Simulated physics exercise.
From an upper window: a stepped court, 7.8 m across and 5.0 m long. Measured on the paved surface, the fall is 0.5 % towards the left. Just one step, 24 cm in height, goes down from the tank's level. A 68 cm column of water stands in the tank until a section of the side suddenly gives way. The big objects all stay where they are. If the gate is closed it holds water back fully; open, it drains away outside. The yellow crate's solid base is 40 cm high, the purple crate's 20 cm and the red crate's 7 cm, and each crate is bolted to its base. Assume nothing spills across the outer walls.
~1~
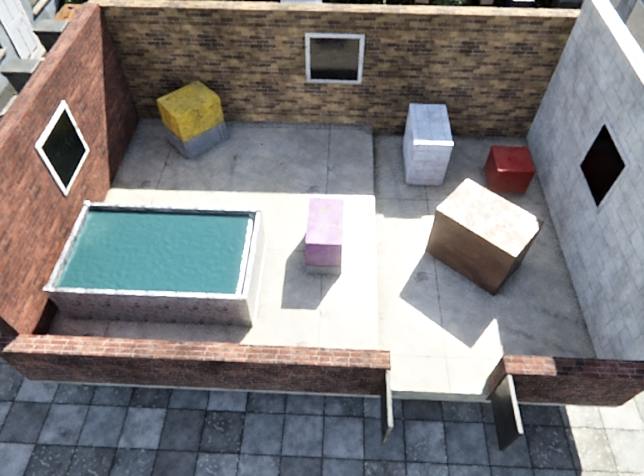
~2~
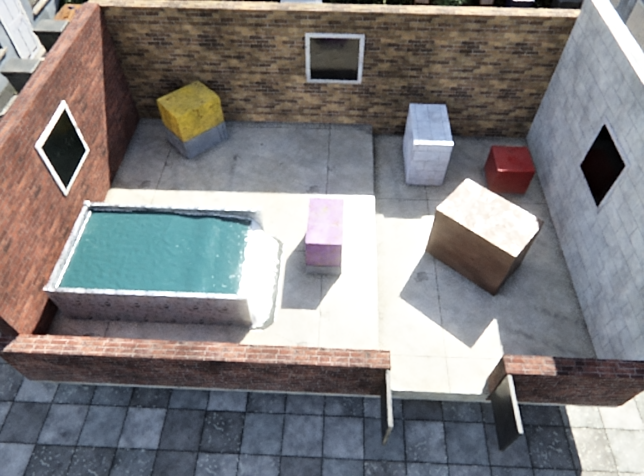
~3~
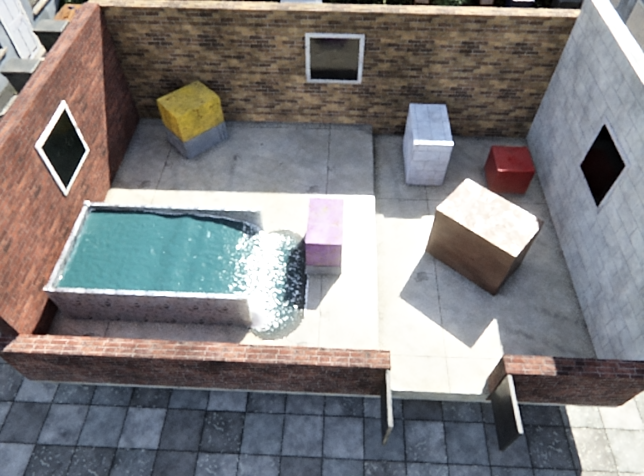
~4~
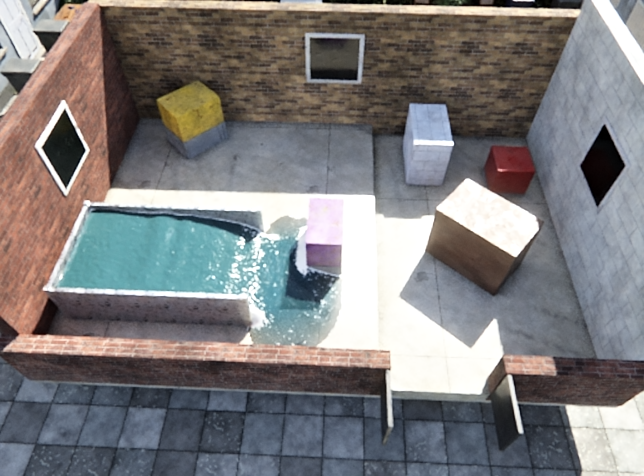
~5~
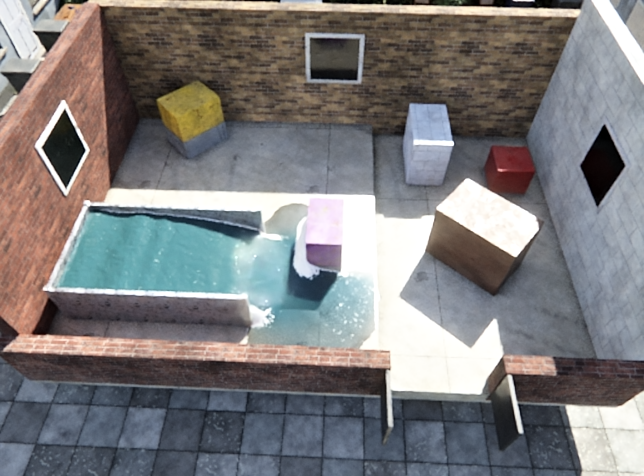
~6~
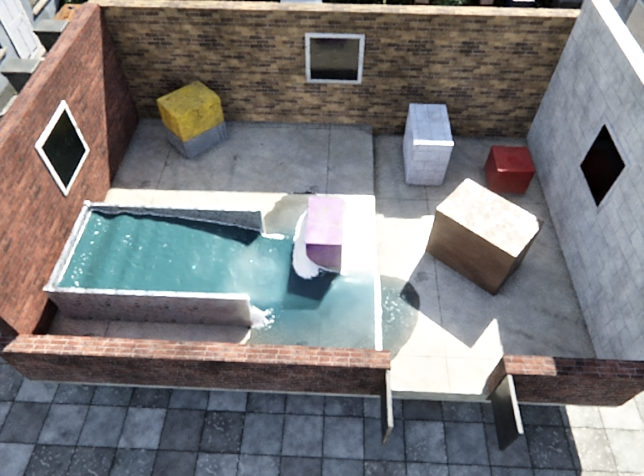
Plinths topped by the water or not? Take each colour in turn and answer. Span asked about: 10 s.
Yellow crate: Not topped; purple crate: Topped; red crate: Topped.
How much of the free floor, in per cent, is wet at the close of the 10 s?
Wet share: Near 95 percent.
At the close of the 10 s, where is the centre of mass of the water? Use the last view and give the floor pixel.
Balance point at about (360, 228).
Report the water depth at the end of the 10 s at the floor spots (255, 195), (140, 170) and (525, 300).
Taking the spots in order: 2 cm, 4 cm, 9 cm.
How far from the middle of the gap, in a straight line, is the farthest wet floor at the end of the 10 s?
6.0 m.
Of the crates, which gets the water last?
That would be the red one.
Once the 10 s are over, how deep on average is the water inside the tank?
Mean depth: Some 5 cm.
A moment later water covers 35 % of the floor and is deepest (45 cm) near (298, 263); yellow plinth not reached, purple plinth reached, red plinth not reached.
Soon after water covers 50 % of the floor and is deepest (37 cm) near (298, 263); yellow plinth reached, purple plinth reached, red plinth not reached.
Next water covers 65 % of the floor and is deepest (30 cm) near (585, 356); yellow plinth reached, purple plinth reached, red plinth reached.
Later on water covers 90 % of the floor and is deepest (20 cm) near (519, 143); yellow plinth reached, purple plinth reached, red plinth reached.
At the end water covers 95 % of the floor and is deepest (14 cm) near (556, 262); highest at the yellow plinth 21 cm, highest at the purple plinth 64 cm, highest at the red plinth 22 cm.
